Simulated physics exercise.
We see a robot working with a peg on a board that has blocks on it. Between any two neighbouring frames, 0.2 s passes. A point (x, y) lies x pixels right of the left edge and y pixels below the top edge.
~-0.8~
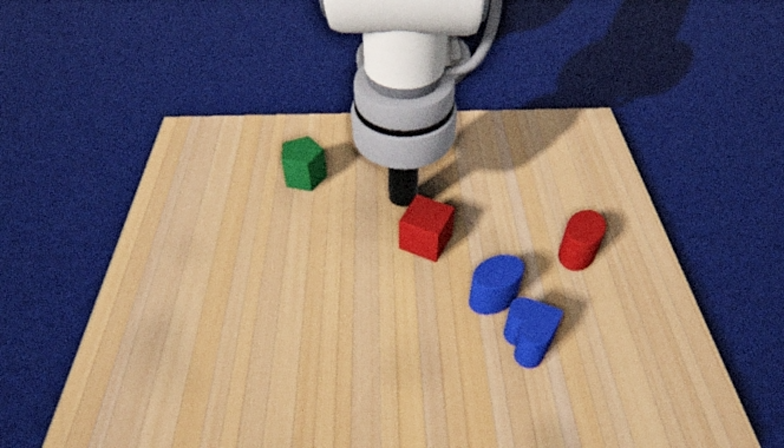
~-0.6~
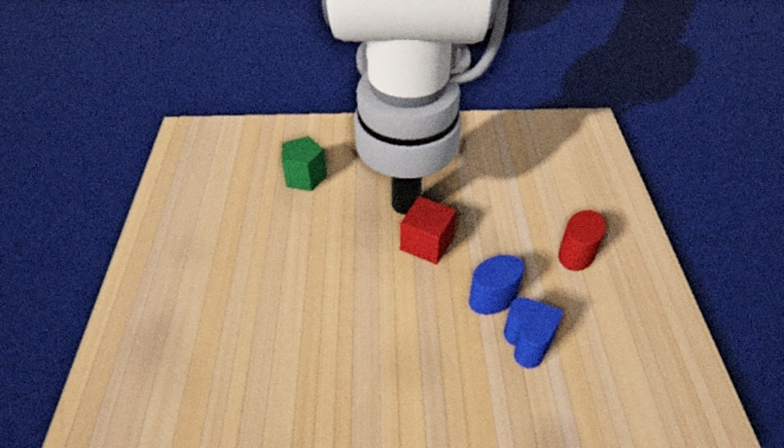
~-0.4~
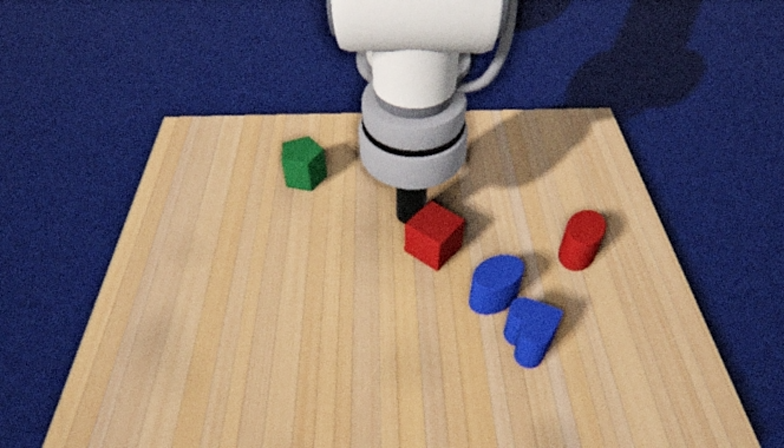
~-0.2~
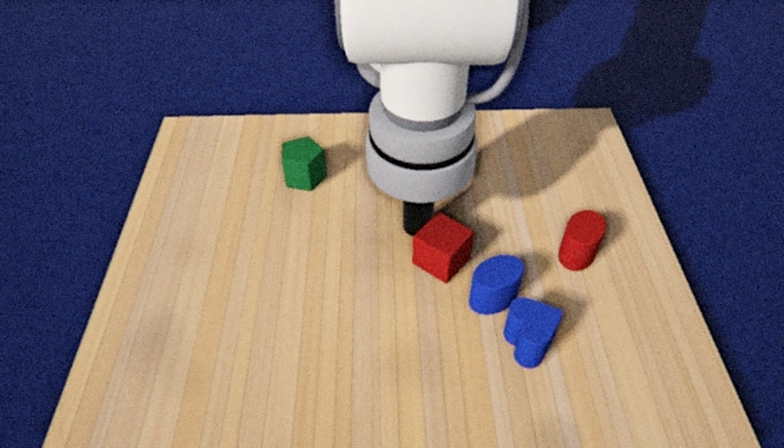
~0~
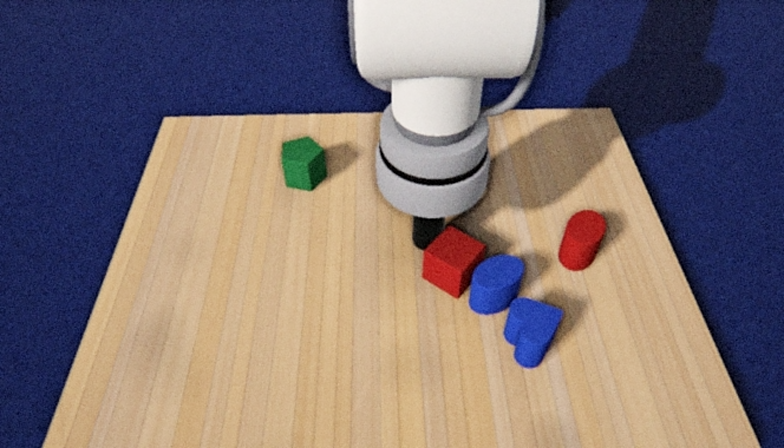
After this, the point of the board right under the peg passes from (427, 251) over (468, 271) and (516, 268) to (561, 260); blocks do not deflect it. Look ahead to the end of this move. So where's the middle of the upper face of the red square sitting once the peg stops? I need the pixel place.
If I read the scene right, the answer is (515, 275).
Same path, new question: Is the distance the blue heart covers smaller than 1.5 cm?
My answer is no.
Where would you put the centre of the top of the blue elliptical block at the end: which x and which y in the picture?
Most likely (545, 307).
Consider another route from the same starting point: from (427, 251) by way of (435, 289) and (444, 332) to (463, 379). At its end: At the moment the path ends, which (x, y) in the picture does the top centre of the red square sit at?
Top centre: (488, 296).
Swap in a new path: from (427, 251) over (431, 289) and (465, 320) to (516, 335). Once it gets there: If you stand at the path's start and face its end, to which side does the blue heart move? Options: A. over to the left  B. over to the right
A: Over to the left.
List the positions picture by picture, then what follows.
In the first picture, lower end of the peg at (403, 197), tops of blocks, red square at (427, 214), blue elliptical block at (499, 271), blue heart at (536, 318), red elliptical block at (587, 226).
In the second picture, peg at (406, 205), red square at (429, 216).
In the third picture, peg at (411, 215), red square at (435, 221).
In the fourth picture, peg at (418, 226), red square at (444, 233).
In the fifth picture, peg at (428, 240), red square at (455, 248), blue elliptical block at (499, 271), blue heart at (536, 318), red elliptical block at (587, 226).
The first path, step by step. One third of the way, peg at (470, 260); red square at (494, 273), turned 20° clockwise; blue elliptical block at (533, 297); blue heart at (553, 338).
Two thirds of the way, peg at (520, 256); red square at (515, 275), turned 40° clockwise; blue elliptical block at (545, 308), turned 15° clockwise; blue heart at (560, 349).
At the end, peg at (565, 249); red square at (515, 275), turned 40° clockwise; blue elliptical block at (545, 307), turned 15° clockwise; blue heart at (560, 349); red elliptical block at (602, 221).
